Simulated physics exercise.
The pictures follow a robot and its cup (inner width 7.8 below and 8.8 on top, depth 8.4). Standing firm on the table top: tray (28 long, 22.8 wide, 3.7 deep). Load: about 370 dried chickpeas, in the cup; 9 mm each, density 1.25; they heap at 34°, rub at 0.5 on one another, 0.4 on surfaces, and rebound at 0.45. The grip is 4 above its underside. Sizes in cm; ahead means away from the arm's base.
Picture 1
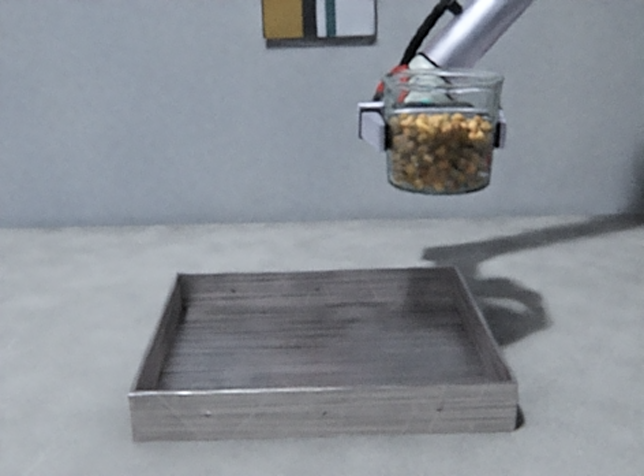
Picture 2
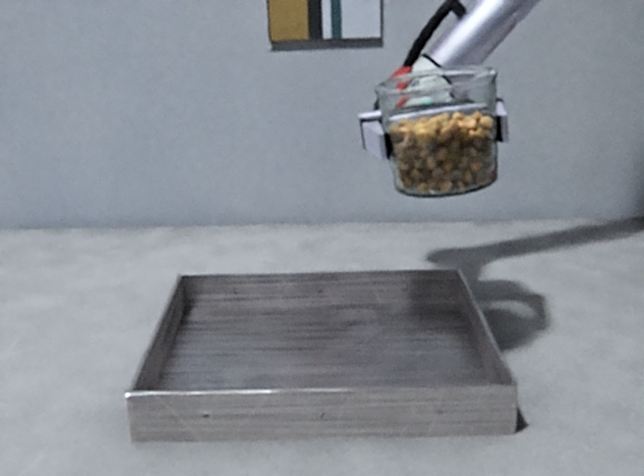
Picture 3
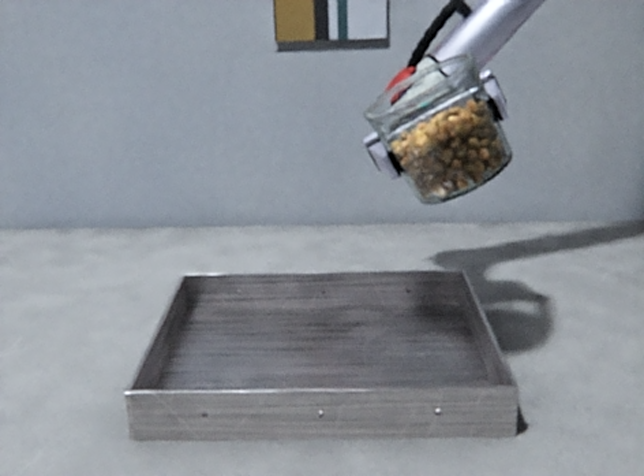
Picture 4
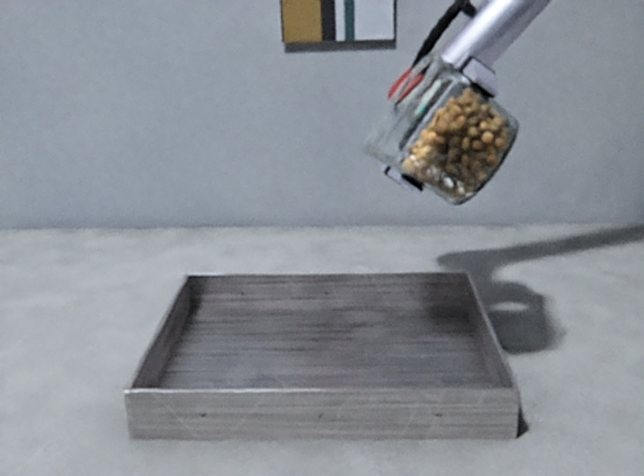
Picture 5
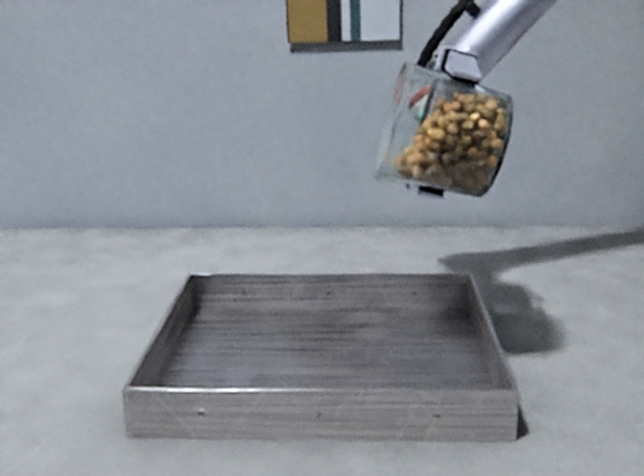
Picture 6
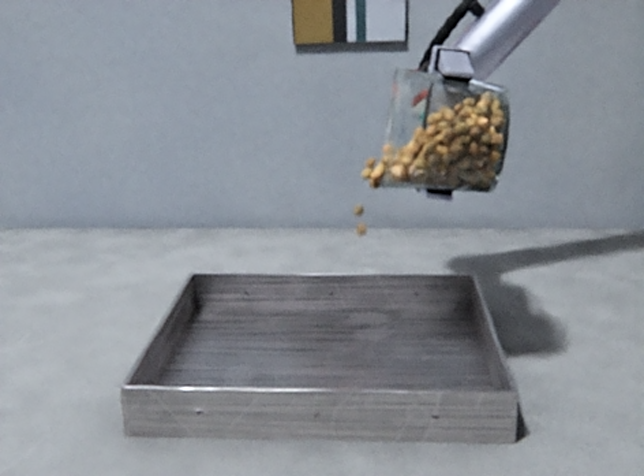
A robot arm tilts a clear cup of chickpeas leftward until a few drop out.
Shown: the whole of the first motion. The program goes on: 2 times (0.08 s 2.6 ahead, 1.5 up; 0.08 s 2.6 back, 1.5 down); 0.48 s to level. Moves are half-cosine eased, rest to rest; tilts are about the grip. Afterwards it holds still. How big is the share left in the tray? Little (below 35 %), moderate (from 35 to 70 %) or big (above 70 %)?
In the tray the share is big, above 70 %.
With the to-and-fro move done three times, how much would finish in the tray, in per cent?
It would be near 95 per cent.
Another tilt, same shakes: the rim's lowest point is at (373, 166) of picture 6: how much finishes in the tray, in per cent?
About 65 per cent.
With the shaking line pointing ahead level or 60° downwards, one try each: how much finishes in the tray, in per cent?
Some 75 and 35 per cent.
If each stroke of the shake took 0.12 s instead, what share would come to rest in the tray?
In that case some 65 per cent.
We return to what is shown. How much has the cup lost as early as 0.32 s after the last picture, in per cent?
Some 80 per cent.
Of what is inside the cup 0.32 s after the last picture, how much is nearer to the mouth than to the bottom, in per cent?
Some 85 per cent.
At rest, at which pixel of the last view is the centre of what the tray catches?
At about (246, 354).
Then, 0.32 s on, tilted 83° forward, highest piece 19 above the table; 232 in the tray, 75 in the cup, 64 in flight or on a rim.
Then, 0.64 s on, tilted 21° forward, highest piece 22 above the table; 323 in the tray, 47 in the cup, 1 in flight or on a rim.
Then, 1.00 s on, level, highest piece 20 above the table; 324 in the tray, 47 in the cup.
Then, 2.05 s on, level, highest piece 20 above the table; 324 in the tray, 47 in the cup.
In the end, 324 in the tray, 47 in the cup. That is 87 % in the tray.
